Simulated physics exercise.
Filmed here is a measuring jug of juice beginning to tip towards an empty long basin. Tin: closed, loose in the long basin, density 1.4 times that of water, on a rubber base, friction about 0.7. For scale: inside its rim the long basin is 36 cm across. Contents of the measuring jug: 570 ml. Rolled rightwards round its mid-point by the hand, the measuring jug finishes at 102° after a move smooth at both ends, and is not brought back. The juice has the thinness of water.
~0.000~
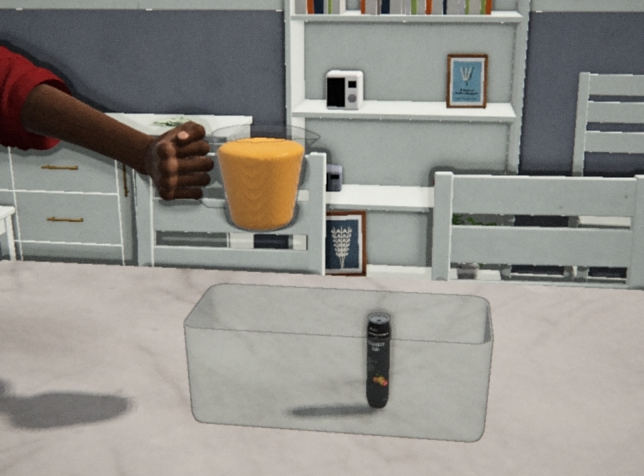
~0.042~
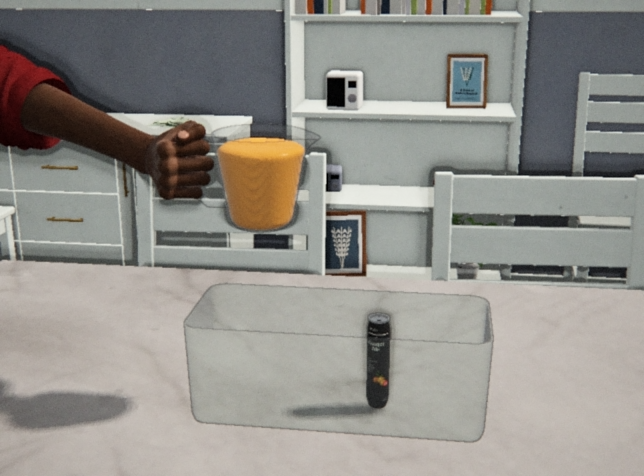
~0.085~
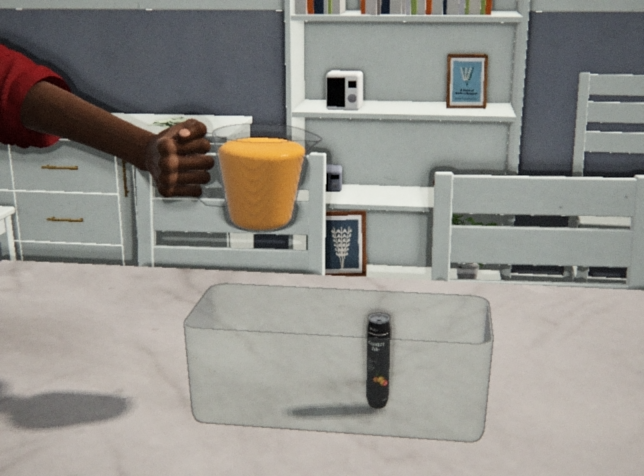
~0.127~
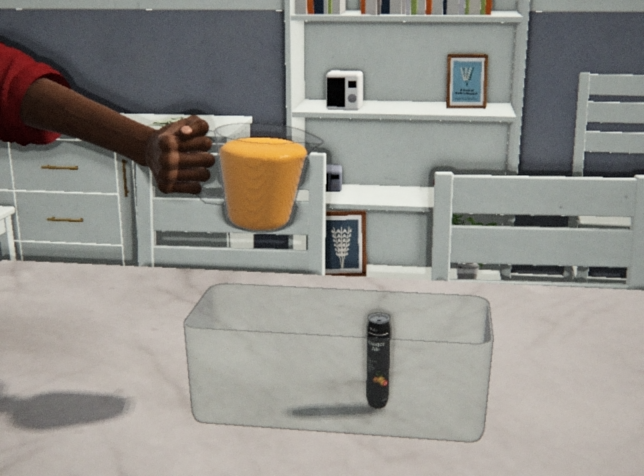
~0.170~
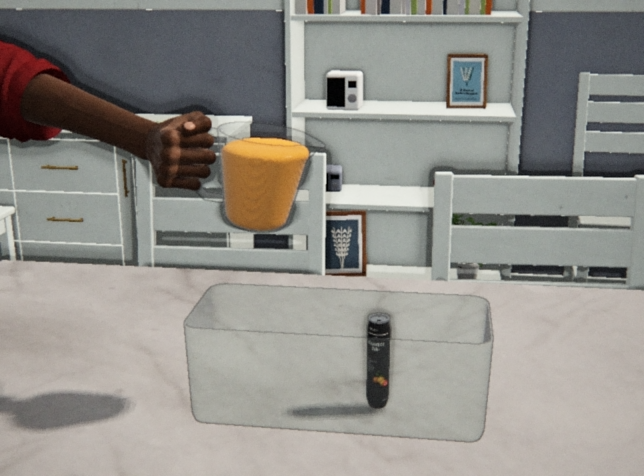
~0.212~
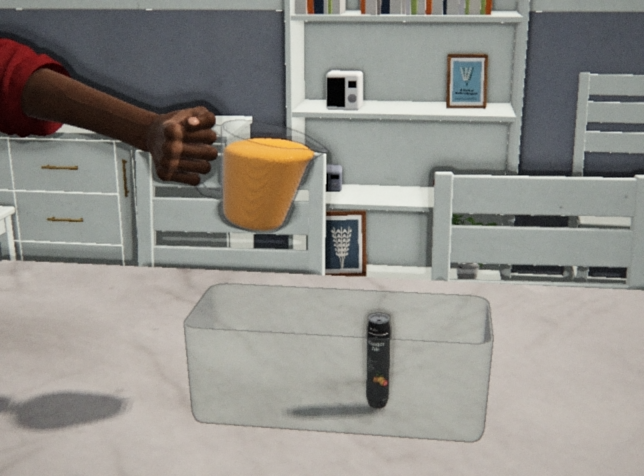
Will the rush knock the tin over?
It comes down.
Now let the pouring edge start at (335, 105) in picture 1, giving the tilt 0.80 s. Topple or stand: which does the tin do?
After that, the tin stays vertical.
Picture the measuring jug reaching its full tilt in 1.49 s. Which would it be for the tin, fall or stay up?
So the tin will tip over.
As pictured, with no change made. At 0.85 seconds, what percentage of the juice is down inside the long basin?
62 per cent or thereabouts.
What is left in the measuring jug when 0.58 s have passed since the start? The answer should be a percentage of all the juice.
I reckon about 70 in a hundred is still held.
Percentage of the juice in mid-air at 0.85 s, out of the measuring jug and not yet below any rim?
Estimate: About 22 in a hundred.
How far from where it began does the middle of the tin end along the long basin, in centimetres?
Around 7.0 cm.
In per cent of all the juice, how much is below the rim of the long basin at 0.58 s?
Some 5 per cent.
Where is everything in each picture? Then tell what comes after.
The first frame shows tilt 0°; pouring edge (321, 136); surface from (220, 145) to (305, 148); the long basin's rim runs from (198, 305) to (490, 321); the tin's top is at (379, 322).
The second frame shows tilt 1°; pouring edge (321, 137); surface from (220, 145) to (305, 148).
The third frame shows tilt 2°; pouring edge (322, 138); surface from (221, 145) to (306, 148).
The fourth frame shows tilt 5°; pouring edge (324, 141); surface from (223, 144) to (307, 150).
The fifth frame shows tilt 8°; pouring edge (326, 145); surface from (224, 145) to (310, 150).
The sixth frame shows tilt 12°; pouring edge (329, 150); surface from (226, 146) to (315, 152).
After 0.58 s the tilt is 69° and 70 per cent is still to pour; the tin stands where it began.
After 0.85 s the tilt is 100° and 16 per cent is still to pour; the tin stands where it began.
After 1.13 s the tilt is 102° and 1 per cent is still to pour; the tin lies on its side.
After 1.44 s the tilt is 102° and 0 per cent is still to pour; the tin lies on its side.
In the end the tin lies on its side.
